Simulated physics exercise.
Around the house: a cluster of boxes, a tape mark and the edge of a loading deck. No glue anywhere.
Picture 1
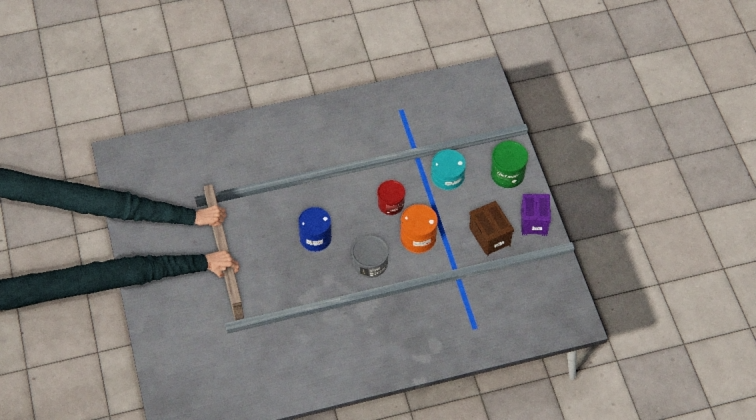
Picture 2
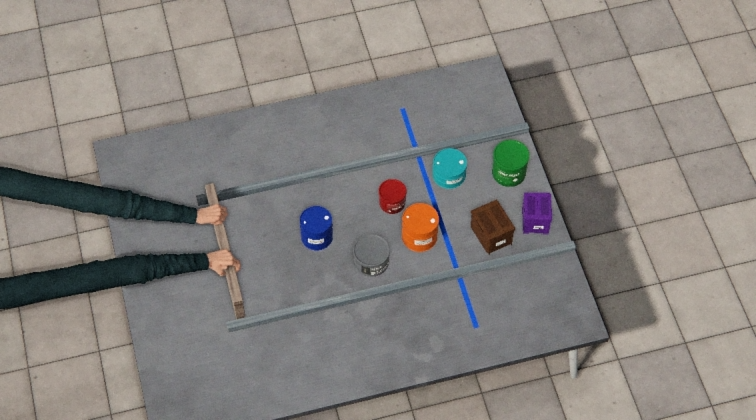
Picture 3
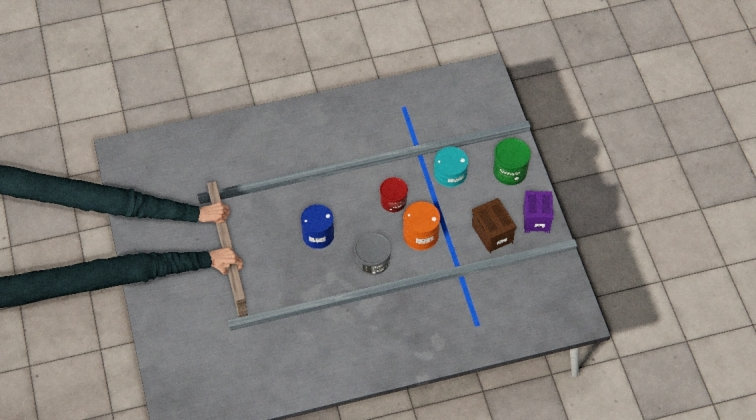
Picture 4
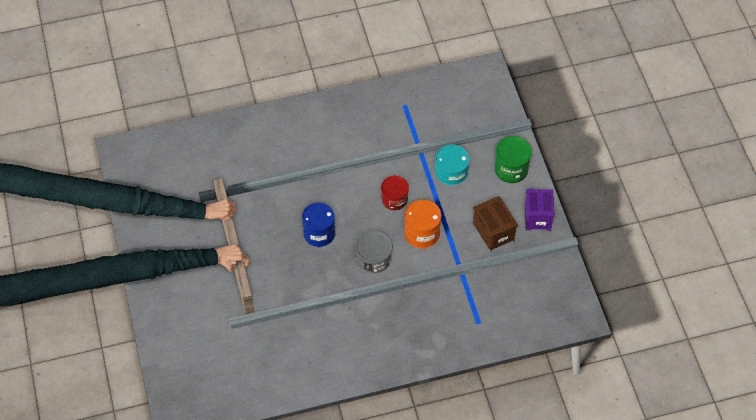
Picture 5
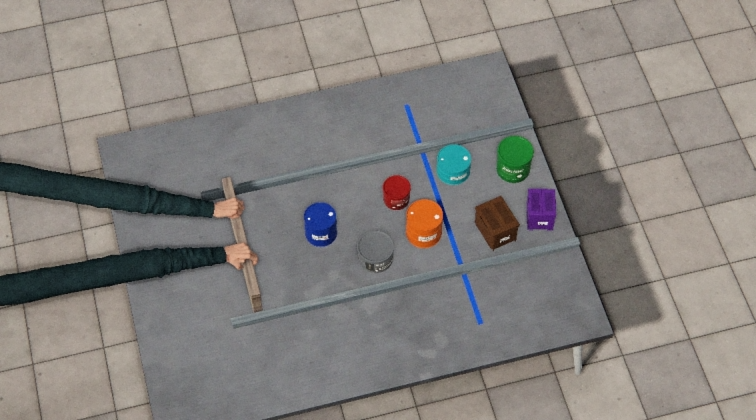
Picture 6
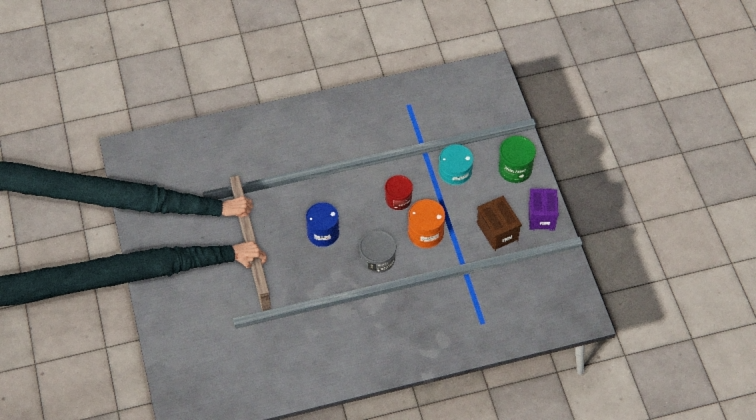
Two hands in dark green sleeves slid a wooden plank a little to the right across a grey table, while the colorful cans and crates ahead of it stayed in place around a blue line.
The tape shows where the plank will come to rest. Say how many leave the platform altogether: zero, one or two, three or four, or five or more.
Outcome: The number that fall off is zero.
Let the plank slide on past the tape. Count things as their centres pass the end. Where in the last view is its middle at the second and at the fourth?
Near (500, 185) and (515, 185).
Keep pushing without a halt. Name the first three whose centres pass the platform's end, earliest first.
Earliest first: The purple tote, then the brown tote, then the green pail.
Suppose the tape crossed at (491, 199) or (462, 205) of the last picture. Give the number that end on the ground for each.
It would be 1 and 0.
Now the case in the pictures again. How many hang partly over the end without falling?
It comes to 0.
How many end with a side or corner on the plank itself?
The number is 3.
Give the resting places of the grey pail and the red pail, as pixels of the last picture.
About (476, 242), and the other about (447, 172).
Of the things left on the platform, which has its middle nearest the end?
Foremost is the purple tote.
Early on, none off yet; purple tote at rest near (543, 210); green pail at rest near (517, 160); brown tote at rest near (498, 224).
Finally, the number that fall off is zero.
